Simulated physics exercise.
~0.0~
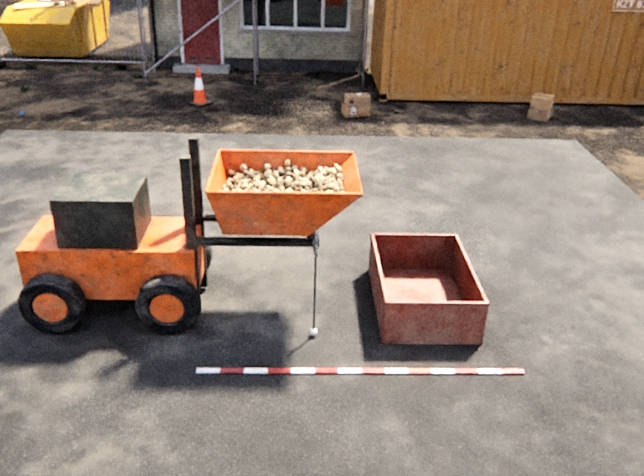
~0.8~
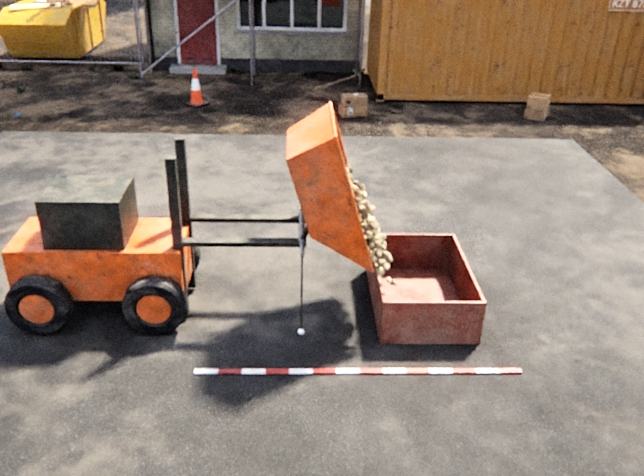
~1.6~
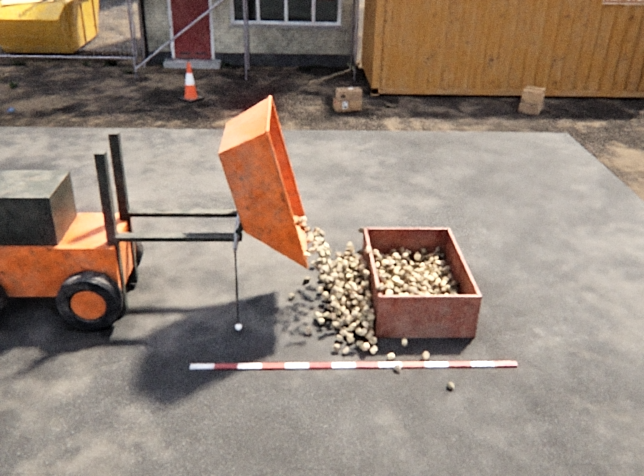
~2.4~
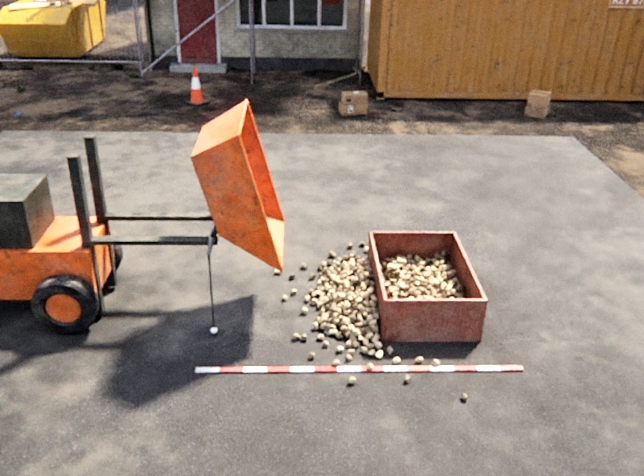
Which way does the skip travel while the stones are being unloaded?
The skip travels to the left, away from the bin, as the truck backs off.
